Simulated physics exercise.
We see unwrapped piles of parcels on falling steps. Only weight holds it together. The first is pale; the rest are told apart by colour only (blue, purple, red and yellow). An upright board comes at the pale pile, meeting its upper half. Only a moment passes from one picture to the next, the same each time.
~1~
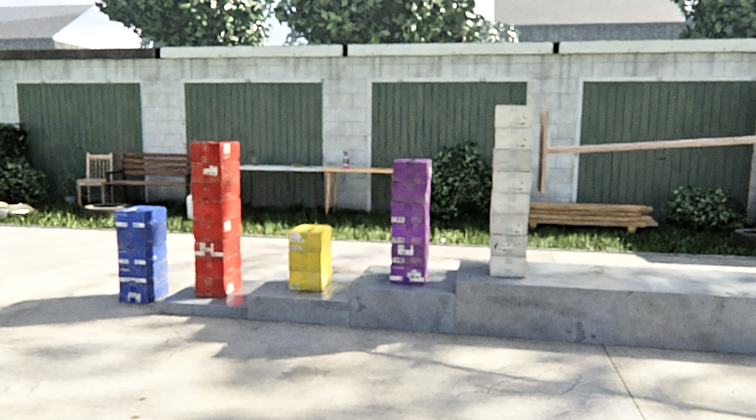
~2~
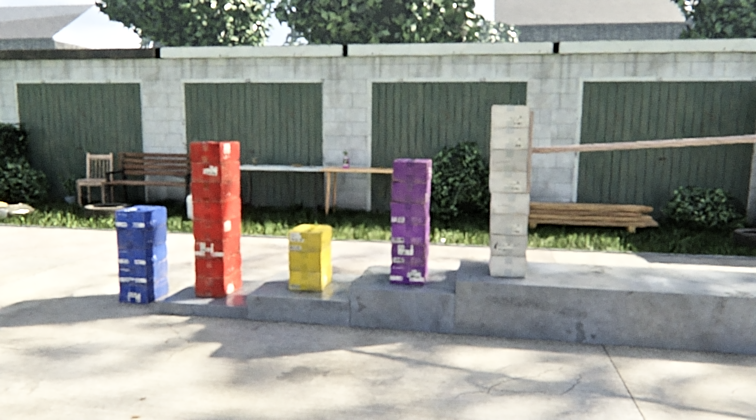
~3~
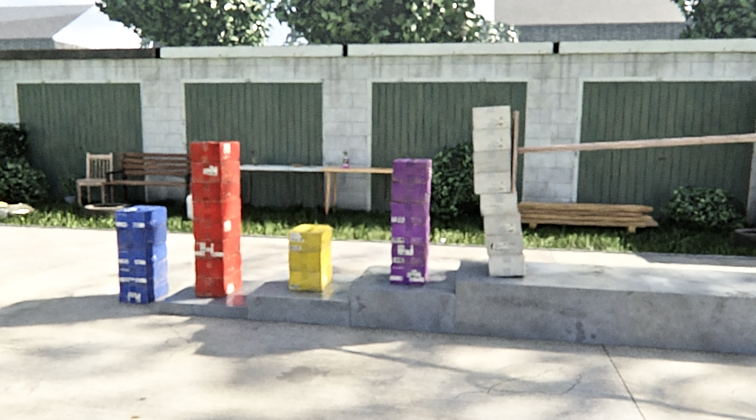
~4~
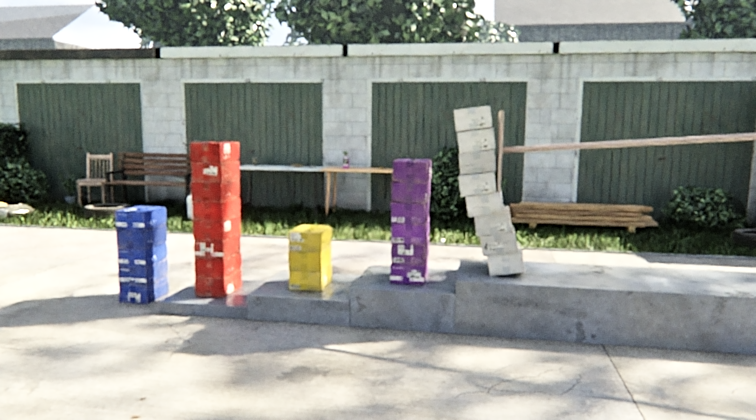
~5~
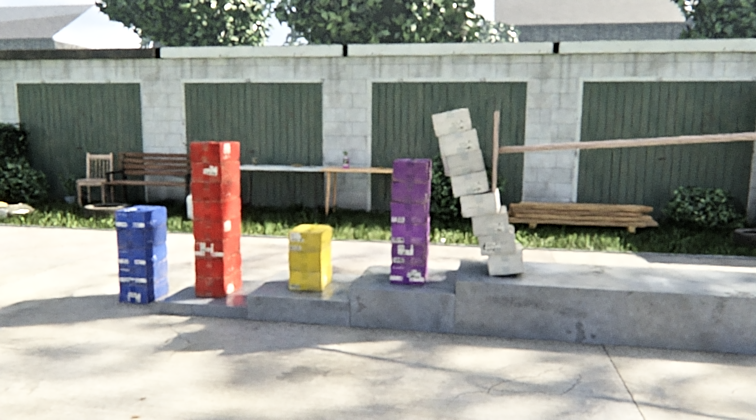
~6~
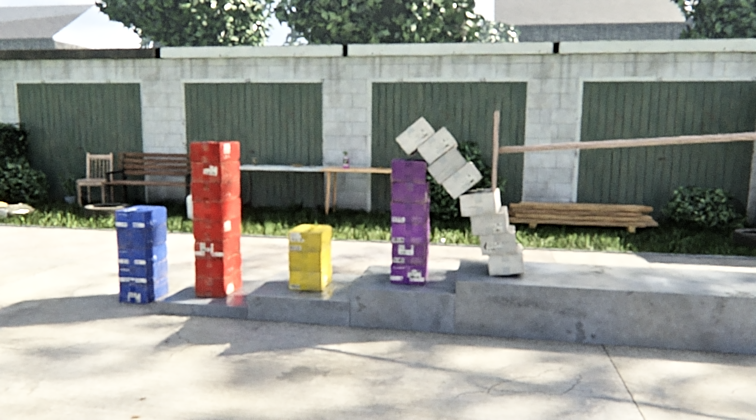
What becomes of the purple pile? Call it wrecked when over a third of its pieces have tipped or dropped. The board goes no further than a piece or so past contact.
It loses a good part of its height.
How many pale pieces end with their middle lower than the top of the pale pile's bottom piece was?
It comes to 5.
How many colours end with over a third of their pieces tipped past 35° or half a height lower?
In all, 2.
Just after the last frame, 4 of the pale pile down; none of the 6 purple parcels down (0 of 22 in all colours); top purple parcel tilted barely.
A moment on, 4 of the pale pile down; none of the 6 purple parcels down (0 of 22 in all colours); top purple parcel tilted clearly.
Further on, 4 of the pale pile down; 5 of the 6 purple parcels down (5 of 22 in all colours); top purple parcel tilted steeply, some two heights lower; top yellow parcel moved a little.
Then, 4 of the pale pile down; 5 of the 6 purple parcels down (5 of 22 in all colours); top purple parcel upside down; top yellow parcel tilted well over.
When it is over, 4 of the pale pile down; 5 of the 6 purple parcels down (7 of 22 in all colours); top purple parcel upside down; top yellow parcel tilted well over, half its height lower. In pixels of the last frame, middles, top purple parcel near (242, 262), top yellow parcel near (275, 245).
